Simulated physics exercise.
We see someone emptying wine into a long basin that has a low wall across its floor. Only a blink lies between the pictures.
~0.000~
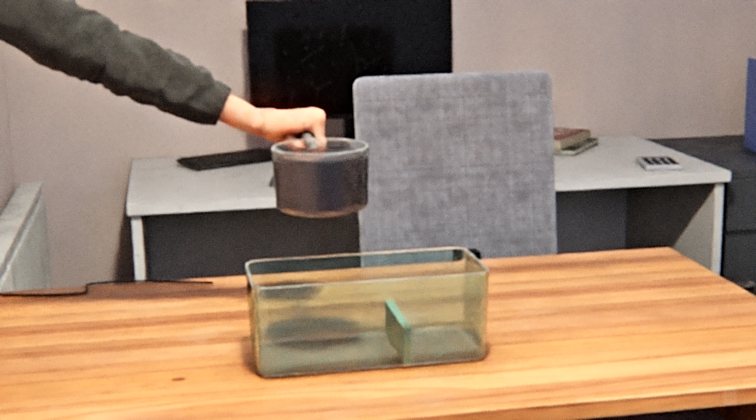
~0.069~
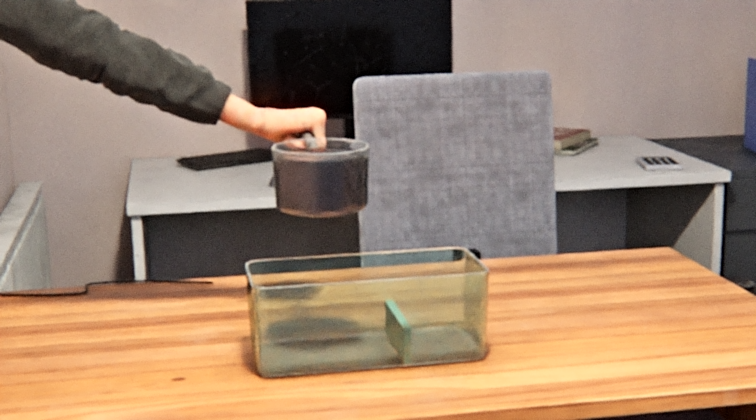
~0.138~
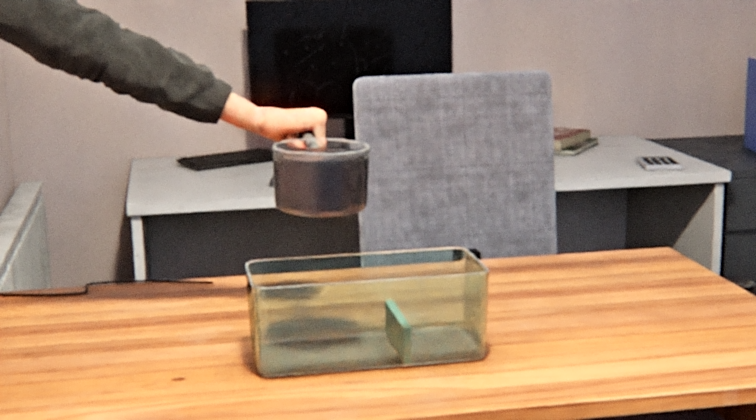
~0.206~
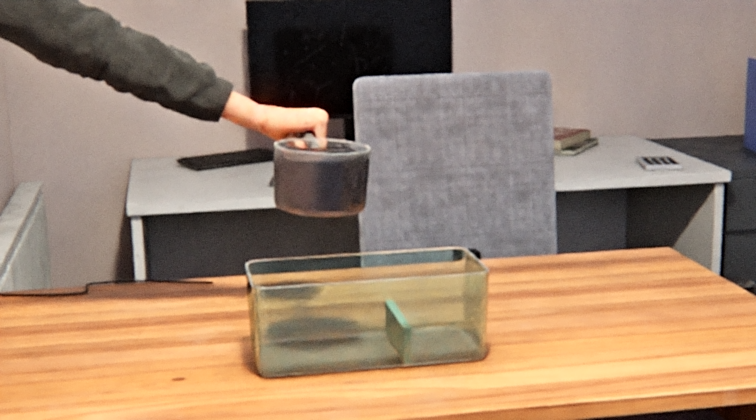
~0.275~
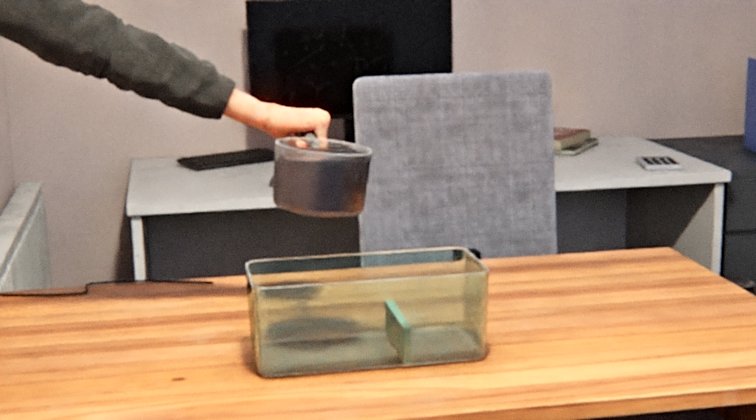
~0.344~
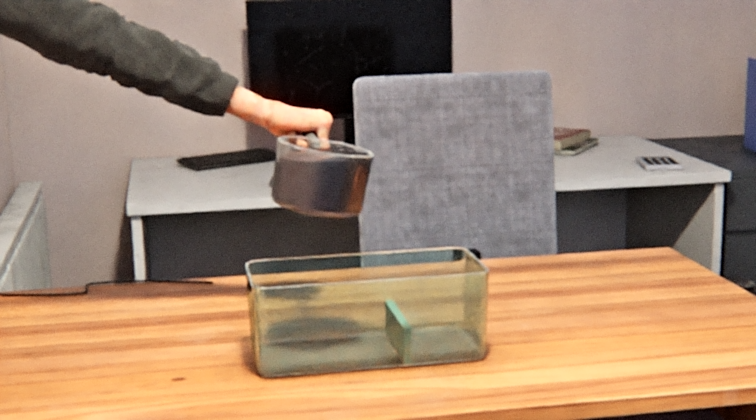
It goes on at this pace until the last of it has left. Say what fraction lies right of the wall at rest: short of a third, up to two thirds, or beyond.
It comes to above two thirds.
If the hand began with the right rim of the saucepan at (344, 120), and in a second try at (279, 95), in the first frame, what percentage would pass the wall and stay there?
About 70 and 5 per cent.
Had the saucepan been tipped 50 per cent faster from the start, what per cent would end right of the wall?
It comes to 90 per cent or so.
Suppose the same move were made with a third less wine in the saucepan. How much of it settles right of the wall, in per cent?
It comes to 85 per cent or so.
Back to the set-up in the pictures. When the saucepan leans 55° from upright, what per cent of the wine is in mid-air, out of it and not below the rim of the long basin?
Roughly 20 in a hundred.
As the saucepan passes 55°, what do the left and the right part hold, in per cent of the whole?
Left: 0 %. Right: 10 %.
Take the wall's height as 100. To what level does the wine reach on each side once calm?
The left part 10 per cent, the right part 100.
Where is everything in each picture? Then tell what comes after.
The first picture shows tilt 0°; pouring edge (367, 145); surface from (275, 157) to (365, 153); the long basin's rim runs from (249, 276) to (477, 261); the wall's top is at (398, 314).
The second picture shows tilt 0°; pouring edge (367, 146); surface from (274, 157) to (365, 153).
The third picture shows tilt 2°; pouring edge (368, 147); surface from (275, 157) to (365, 154).
The fourth picture shows tilt 4°; pouring edge (369, 149); surface from (276, 157) to (367, 154).
The fifth picture shows tilt 7°; pouring edge (370, 151); surface from (277, 158) to (368, 154).
The sixth picture shows tilt 11°; pouring edge (372, 155); surface from (278, 159) to (369, 154).
A moment on, the saucepan is tipped part way and 72 per cent is still to pour, 1 is left of the wall and 8 right of it.
Next, the saucepan is tipped on its side and 24 per cent is still to pour, 2 is left of the wall and 61 right of it.
Then the saucepan is tipped on its side and 5 per cent is still to pour, 6 is left of the wall and 86 right of it.
Later the saucepan is tipped on its side and 1 per cent is still to pour, 10 is left of the wall and 88 right of it.
At rest 11 per cent lies left of the wall, 88 right of it and 1 outside.
